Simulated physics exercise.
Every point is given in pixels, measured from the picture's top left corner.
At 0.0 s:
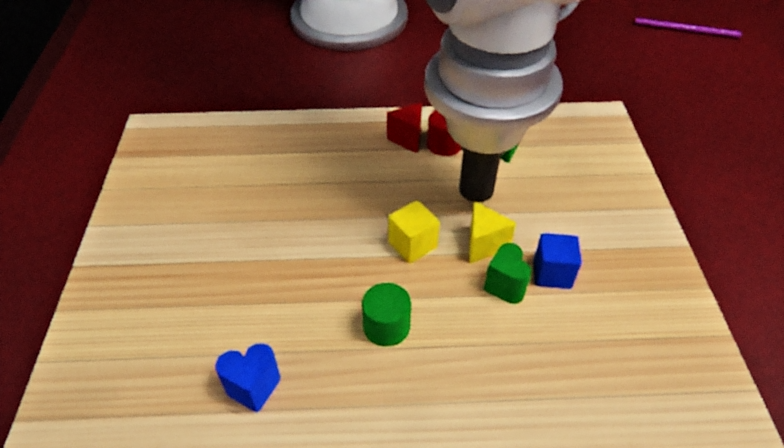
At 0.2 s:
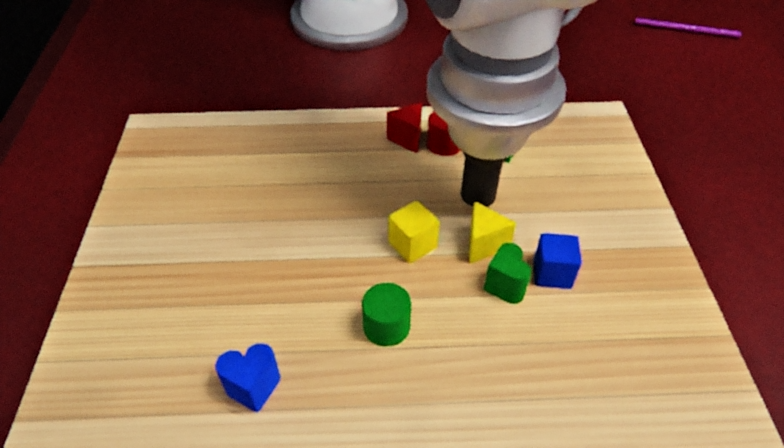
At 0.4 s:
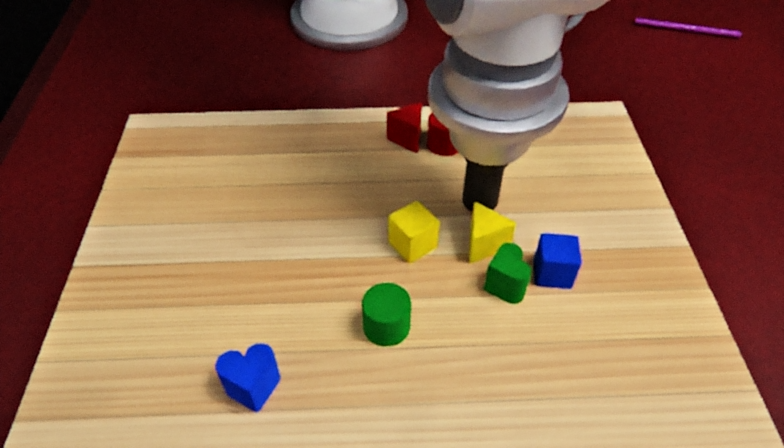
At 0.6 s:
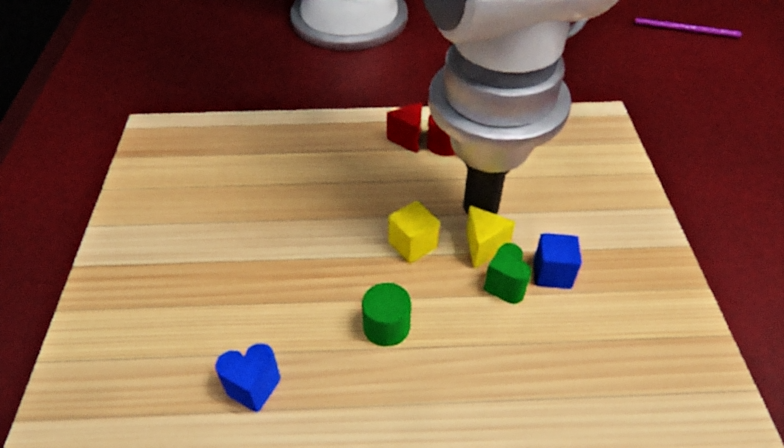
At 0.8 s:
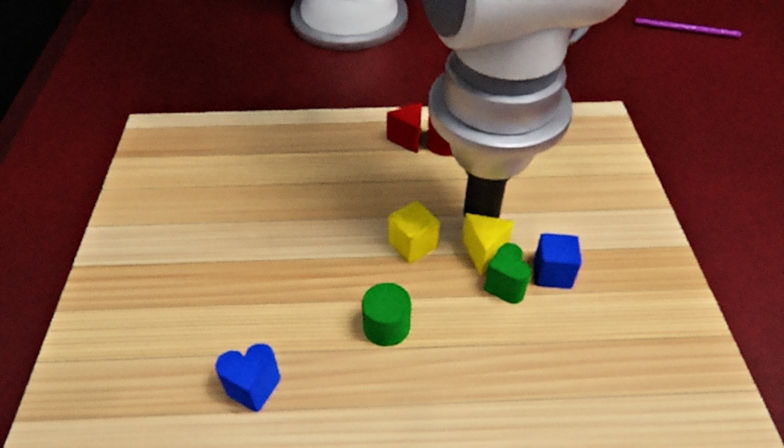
At first, a robot arm holds its dark peg just above a yellow triangular block on a wooden board scattered with red, yellow, green and blue blocks. The peg moves slightly toward the viewer, then nudges the yellow triangle a little closer to the green heart, while the other blocks stay still.
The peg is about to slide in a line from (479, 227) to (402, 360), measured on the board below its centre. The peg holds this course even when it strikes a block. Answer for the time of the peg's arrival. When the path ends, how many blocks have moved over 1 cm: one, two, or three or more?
My forecast: 2.
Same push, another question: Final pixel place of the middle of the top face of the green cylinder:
Its top middle: (362, 315).
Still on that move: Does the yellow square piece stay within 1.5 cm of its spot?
Yes, that is how it ends up.
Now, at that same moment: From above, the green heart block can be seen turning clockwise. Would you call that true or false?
My answer: False.
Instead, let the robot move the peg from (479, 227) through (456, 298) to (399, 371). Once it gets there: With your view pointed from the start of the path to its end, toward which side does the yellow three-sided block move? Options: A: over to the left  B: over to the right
I'll go with A - over to the left.
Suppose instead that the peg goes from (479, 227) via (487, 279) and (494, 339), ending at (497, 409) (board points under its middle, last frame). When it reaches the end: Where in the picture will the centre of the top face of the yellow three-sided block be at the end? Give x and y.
About (547, 390).
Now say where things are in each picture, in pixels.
Peg tip (476, 190); block tops, green cylinder (387, 301); yellow square piece (414, 218); yellow three-sided block (488, 220); green heart block (511, 260), in the first frame.
Peg (478, 195); blocks unchanged, in the second frame.
Peg (480, 201); blocks unchanged, in the third frame.
Peg (481, 207); yellow three-sided block (488, 223), in the fourth frame.
Peg (481, 214); green cylinder (387, 301); yellow square piece (414, 218); yellow three-sided block (489, 227); green heart block (511, 260), in the fifth frame.
The first path, step by step. One third of the way, peg (459, 254); yellow three-sided block (478, 268), turned 45° anticlockwise; green heart block (515, 266), turned 20° anticlockwise.
Two thirds of the way, peg (433, 300); yellow three-sided block (479, 286), turned 70° anticlockwise; green heart block (515, 266), turned 20° anticlockwise.
At the end, peg (403, 348); green cylinder (362, 315); yellow square piece in place; yellow three-sided block (479, 286), turned 70° anticlockwise; green heart block (515, 266), turned 20° anticlockwise.
